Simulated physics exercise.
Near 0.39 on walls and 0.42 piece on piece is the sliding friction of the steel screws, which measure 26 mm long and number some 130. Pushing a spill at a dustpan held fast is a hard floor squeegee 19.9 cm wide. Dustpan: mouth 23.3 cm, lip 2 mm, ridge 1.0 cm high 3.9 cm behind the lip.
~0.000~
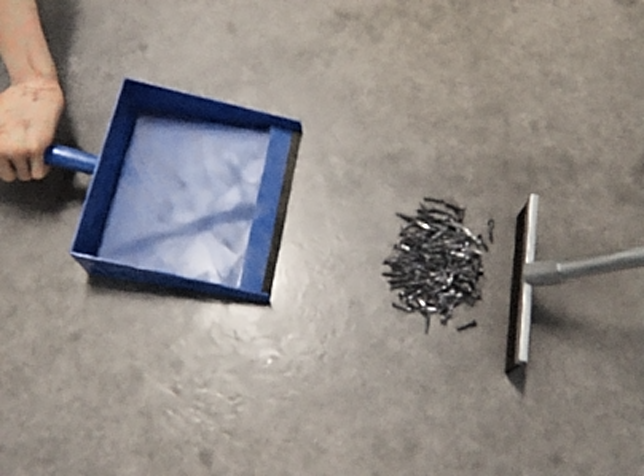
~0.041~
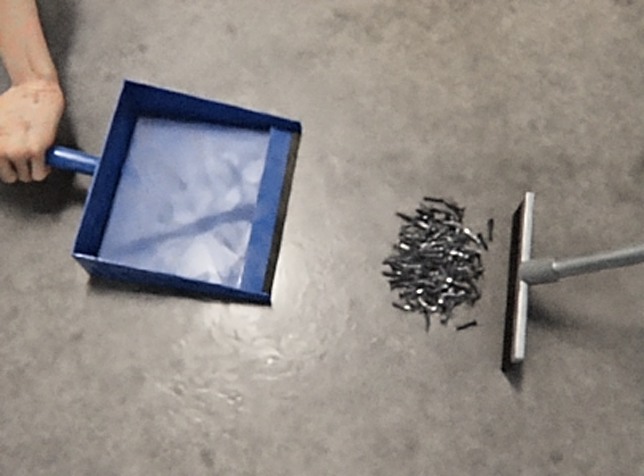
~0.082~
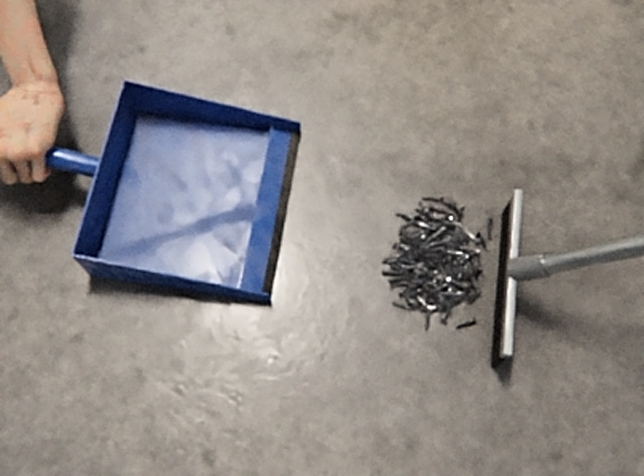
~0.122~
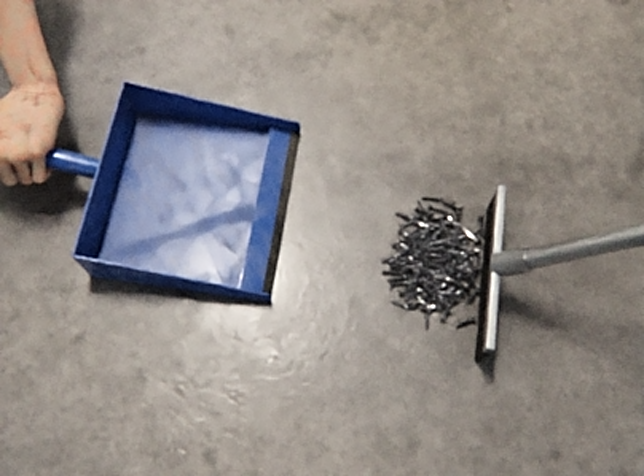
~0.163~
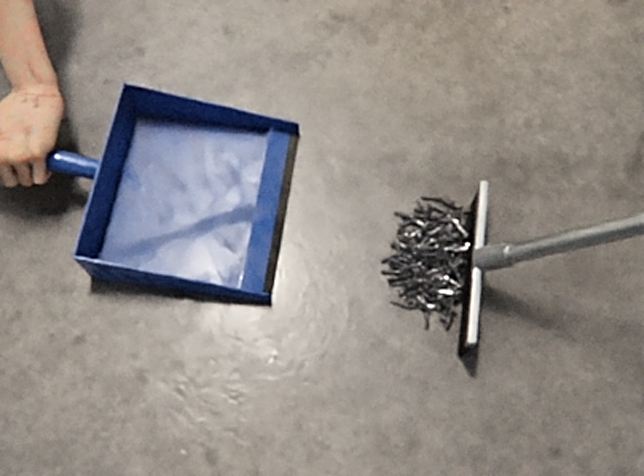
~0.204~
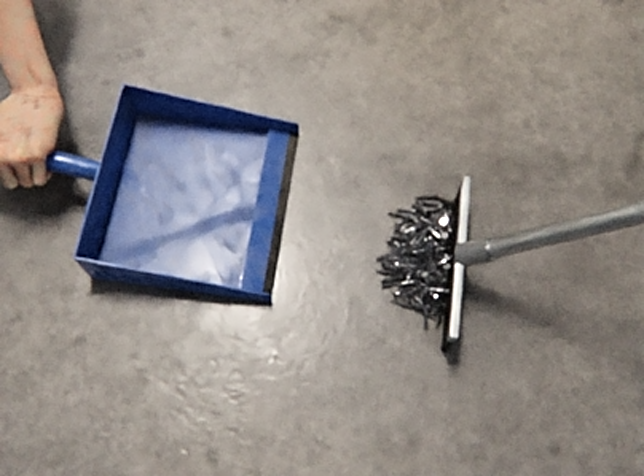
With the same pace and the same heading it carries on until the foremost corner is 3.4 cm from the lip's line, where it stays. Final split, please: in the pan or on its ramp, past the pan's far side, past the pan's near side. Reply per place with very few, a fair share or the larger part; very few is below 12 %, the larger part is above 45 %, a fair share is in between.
In the pan or on its ramp: A fair share; past the pan's far side: Very few; past the pan's near side: Very few.
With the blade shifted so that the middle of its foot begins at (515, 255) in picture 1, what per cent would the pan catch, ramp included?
Around 25 %.
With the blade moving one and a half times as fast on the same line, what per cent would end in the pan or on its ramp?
In that case close to 30 per cent.
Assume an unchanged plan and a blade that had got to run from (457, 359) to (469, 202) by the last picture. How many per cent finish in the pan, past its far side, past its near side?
That ends as pan 15, far 0, and near 15.
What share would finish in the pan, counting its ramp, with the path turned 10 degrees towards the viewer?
I'd put it at close to 25 percent.
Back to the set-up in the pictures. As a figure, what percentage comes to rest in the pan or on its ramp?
Estimate: Close to 25 %.
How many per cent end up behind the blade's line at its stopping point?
Estimate: Near 0 %.
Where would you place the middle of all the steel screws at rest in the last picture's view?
Approximately (291, 226) in the last view.
After 0.39 s, middle of the blade 12 cm from the lip; 0 % over the lip, far side 0 %, near side 0 %.
Then, at 0.52 s, middle of the blade 6 cm from the lip; 0 % over the lip, far side 0 %, near side 0 %.
After 0.77 s, middle of the blade 4 cm from the lip; 25 % over the lip, far side 0 %, near side 0 %.
By 1.7 s all is still; pan 25 %, far side 0 %, near side 0 %, in front of the lip or behind the blade 75 %.
